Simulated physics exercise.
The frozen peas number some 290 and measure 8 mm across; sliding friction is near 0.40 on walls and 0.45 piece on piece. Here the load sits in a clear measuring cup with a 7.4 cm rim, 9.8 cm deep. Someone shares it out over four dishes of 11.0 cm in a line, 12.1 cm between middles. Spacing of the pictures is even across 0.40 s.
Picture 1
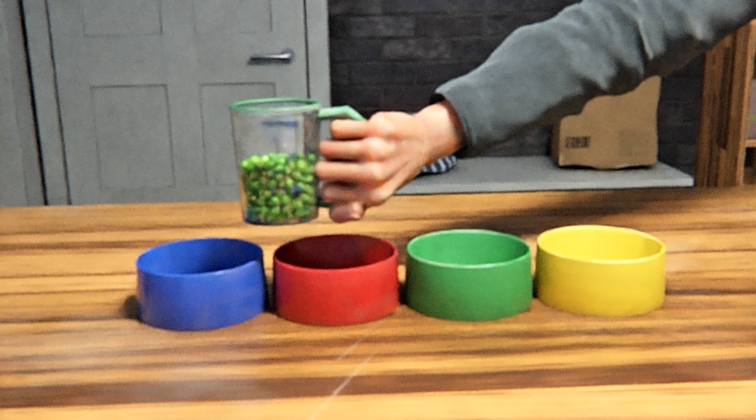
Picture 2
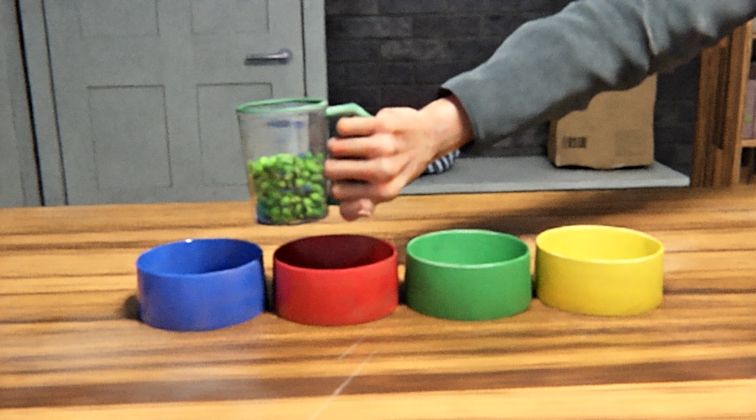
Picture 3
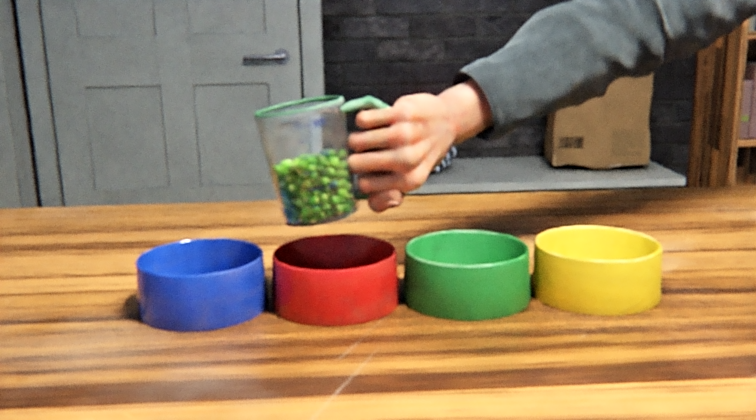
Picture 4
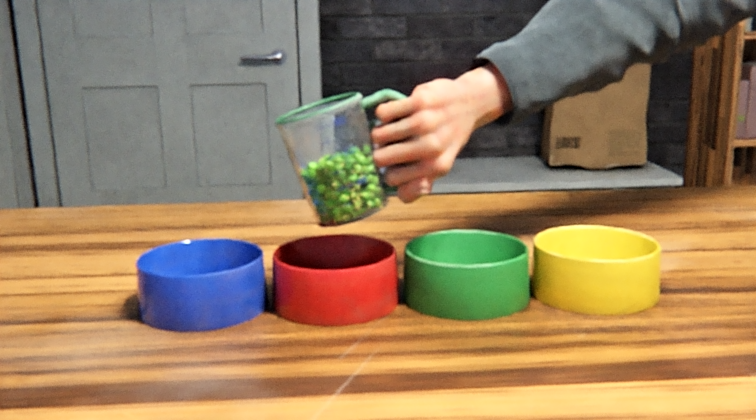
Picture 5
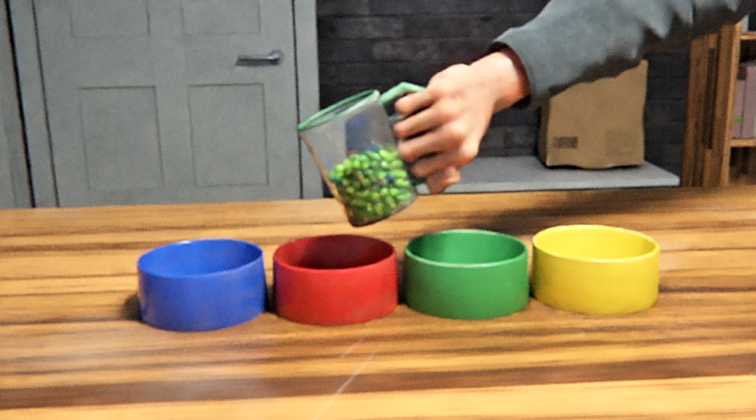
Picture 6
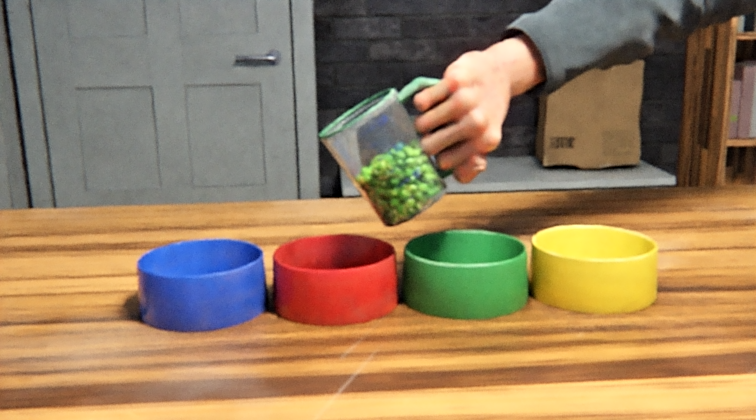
Clear measuring cup of green peas moving right and tilting leftward in a hand above blue, red, green and yellow dishes.
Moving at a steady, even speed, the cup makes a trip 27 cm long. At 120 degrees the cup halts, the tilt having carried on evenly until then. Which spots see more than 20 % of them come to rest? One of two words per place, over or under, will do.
As I see it, red: Share not greater than a fifth, blue: Share not greater than a fifth, green: Share greater than a fifth, yellow: Share not greater than a fifth, counter: Share not greater than a fifth.
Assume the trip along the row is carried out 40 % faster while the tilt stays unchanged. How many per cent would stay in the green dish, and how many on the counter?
Green: 90; counter: 10.
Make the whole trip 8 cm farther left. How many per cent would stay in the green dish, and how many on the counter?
Shares would be green 90 and counter 10.
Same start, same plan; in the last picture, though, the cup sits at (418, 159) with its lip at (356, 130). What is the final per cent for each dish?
Kept per dish: Red = 0, blue = 0, green = 90, yellow = 0.
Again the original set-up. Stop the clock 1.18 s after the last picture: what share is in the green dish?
75 % so far.
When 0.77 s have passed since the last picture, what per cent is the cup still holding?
Around 100 per cent of the load.
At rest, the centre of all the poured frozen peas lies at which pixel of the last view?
Roughly pixel (471, 280).
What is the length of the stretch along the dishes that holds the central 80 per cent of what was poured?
It covers some 7 centimetres of the row.
Then, 0.46 s after the last picture, tilt 73 degrees; cup holds 100 %.
Then, 0.77 s after the last picture, tilt 102 degrees; cup holds 100 %.
Then, 1.18 s after the last picture, tilt 120 degrees; cup holds 15 %, green 75 %.
In the end, red 0 %, blue 0 %, green 95 %, yellow 0 %, counter 5 %.
